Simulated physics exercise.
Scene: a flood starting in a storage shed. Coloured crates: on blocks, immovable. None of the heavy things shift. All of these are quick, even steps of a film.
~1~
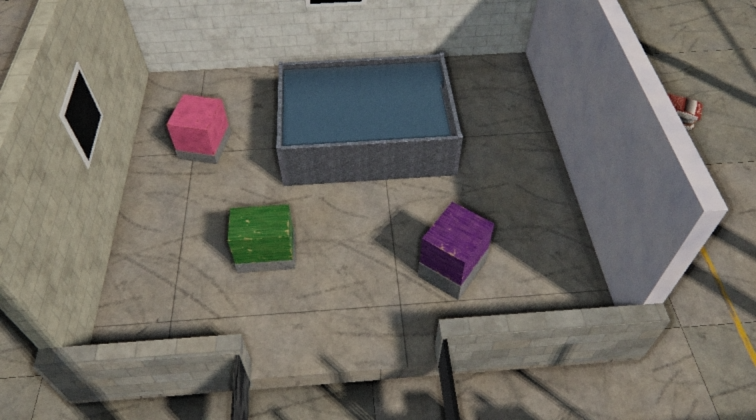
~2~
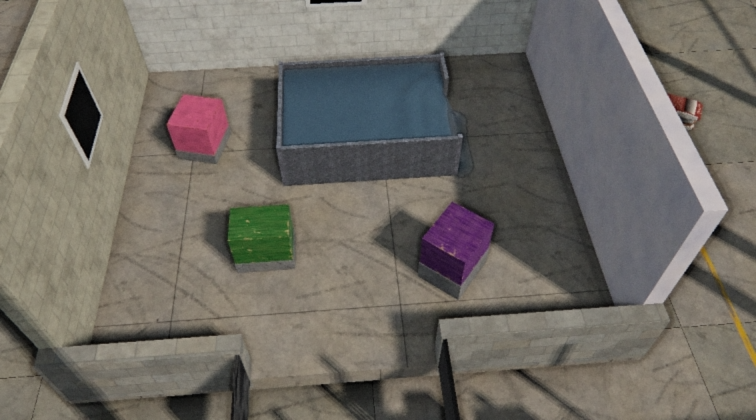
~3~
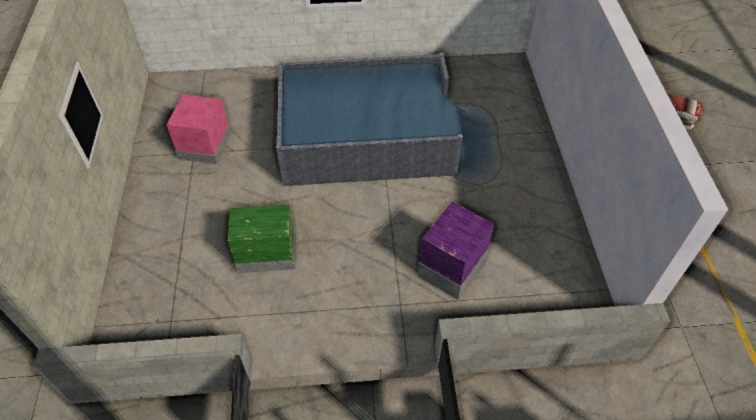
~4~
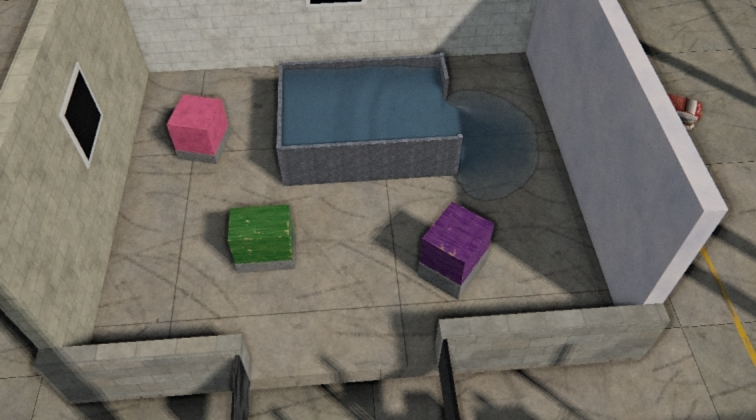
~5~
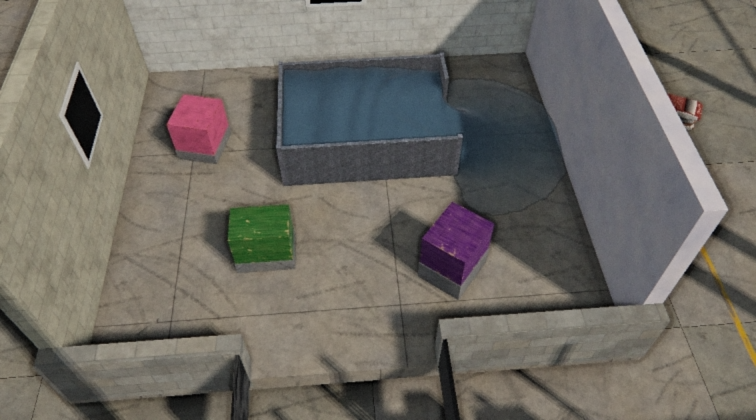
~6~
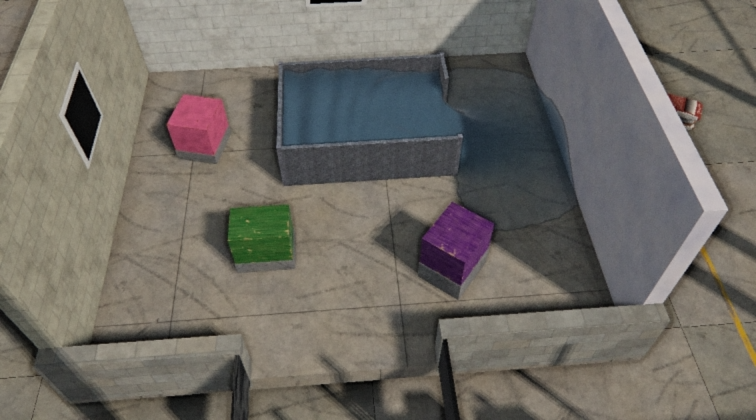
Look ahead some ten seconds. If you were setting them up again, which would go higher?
One by one: The purple crate will come out dry; the green crate will come out dry; the pink crate will come out dry.
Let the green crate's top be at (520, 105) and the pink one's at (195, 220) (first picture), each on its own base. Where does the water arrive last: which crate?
Answer: The one in pink.
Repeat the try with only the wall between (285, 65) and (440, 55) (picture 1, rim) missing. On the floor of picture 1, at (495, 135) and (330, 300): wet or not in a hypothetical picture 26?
Going point by point, the first is waterlogged and the second is high and dry.
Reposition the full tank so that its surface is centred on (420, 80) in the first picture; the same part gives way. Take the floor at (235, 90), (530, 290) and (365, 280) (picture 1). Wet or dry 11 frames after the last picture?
As listed: No water, under water, not flooded.
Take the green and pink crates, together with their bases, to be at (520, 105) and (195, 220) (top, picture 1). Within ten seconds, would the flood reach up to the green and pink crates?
In ten seconds the green crate is reached and the pink crate is never reached.
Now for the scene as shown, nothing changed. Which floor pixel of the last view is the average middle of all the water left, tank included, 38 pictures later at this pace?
It is near (383, 169).
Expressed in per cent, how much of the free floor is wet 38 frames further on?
Estimated share: Around 90 %.
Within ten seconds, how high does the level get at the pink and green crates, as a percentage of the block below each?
About 60 % and 70 %.
A moment on, water covers 20 % of the floor; the purple crate water round its plinth, the green crate not reached, the pink crate not reached.
Next, water covers 25 % of the floor; the purple crate water round its plinth, the green crate not reached, the pink crate not reached.
Then, water covers 55 % of the floor; the purple crate water round its plinth, the green crate water round its plinth, the pink crate not reached.
Later, water covers 90 % of the floor; the purple crate water round its plinth, the green crate water round its plinth, the pink crate water round its plinth.
In the end, water covers 100 % of the floor; the purple crate stayed above the water, the green crate stayed above the water, the pink crate stayed above the water.
